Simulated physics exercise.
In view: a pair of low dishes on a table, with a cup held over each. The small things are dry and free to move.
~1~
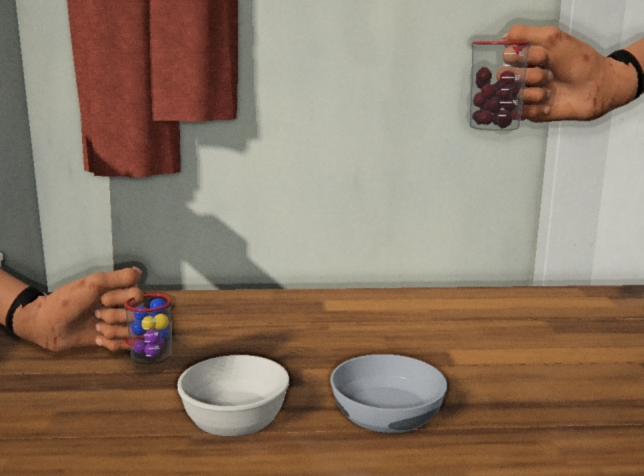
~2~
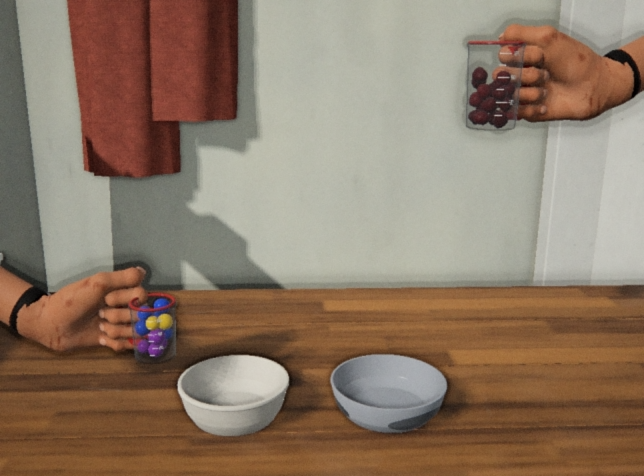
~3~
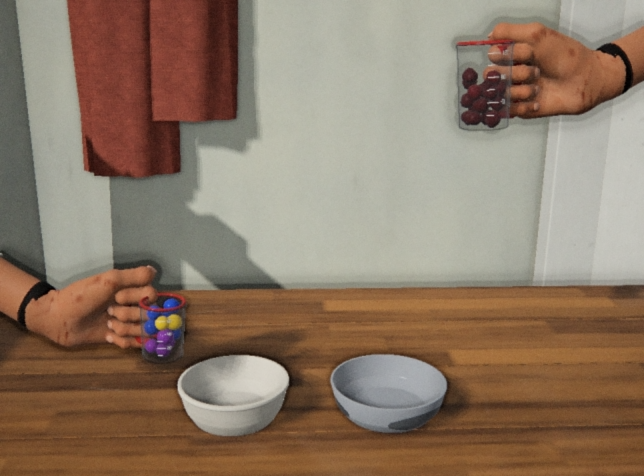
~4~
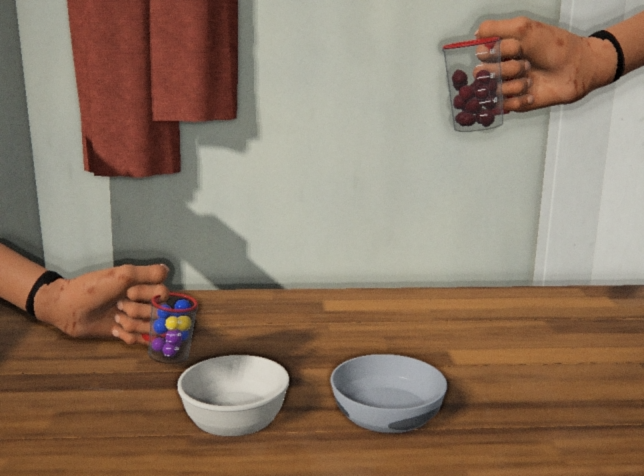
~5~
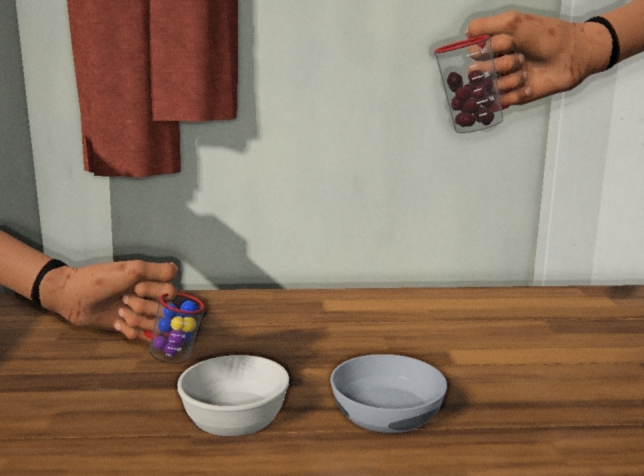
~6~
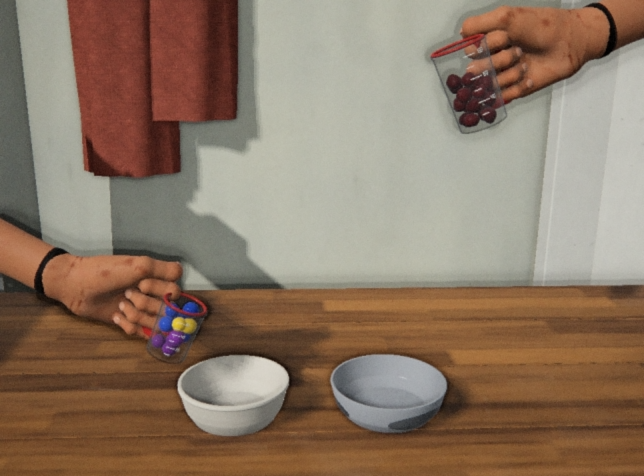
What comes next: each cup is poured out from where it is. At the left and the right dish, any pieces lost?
Left none lost, right some lost.
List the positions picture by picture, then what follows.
In the first picture, left dish near (230, 411), empty; left cup near (150, 329), holding glass marbles, just above its dish; right dish near (397, 414), empty; right cup near (498, 85), holding dried cherries, high above its dish.
In the second picture, left cup near (154, 329), upright; right cup near (493, 85), upright.
In the third picture, left cup near (163, 329), tipped 3°; right cup near (484, 85), tipped 3°.
In the fourth picture, left cup near (172, 329), tipped 9°; right cup near (475, 85), tipped 9°.
In the fifth picture, left cup near (176, 329), tipped 16°; right cup near (471, 85), tipped 16°.
In the sixth picture, left dish near (230, 411); left cup near (176, 329), tipped 23°; right dish near (397, 414); right cup near (471, 85), tipped 23°.
Then, 0.68 s on from there, left, the whole lot still in the cup; right, the whole lot still in the cup.
Then, 1.28 s on from there, left, near two thirds still in the cup, near a third in the dish, a little in the air; right, the bulk still in the cup, a little in the air.
Then, 1.79 s on from there, left, the whole lot in the dish; right, the bulk in the dish, a little outside the dish, near a quarter in the air.
In the end, left, the whole lot in the dish, none at all outside the dish; right, near two thirds in the dish, near a third outside the dish.
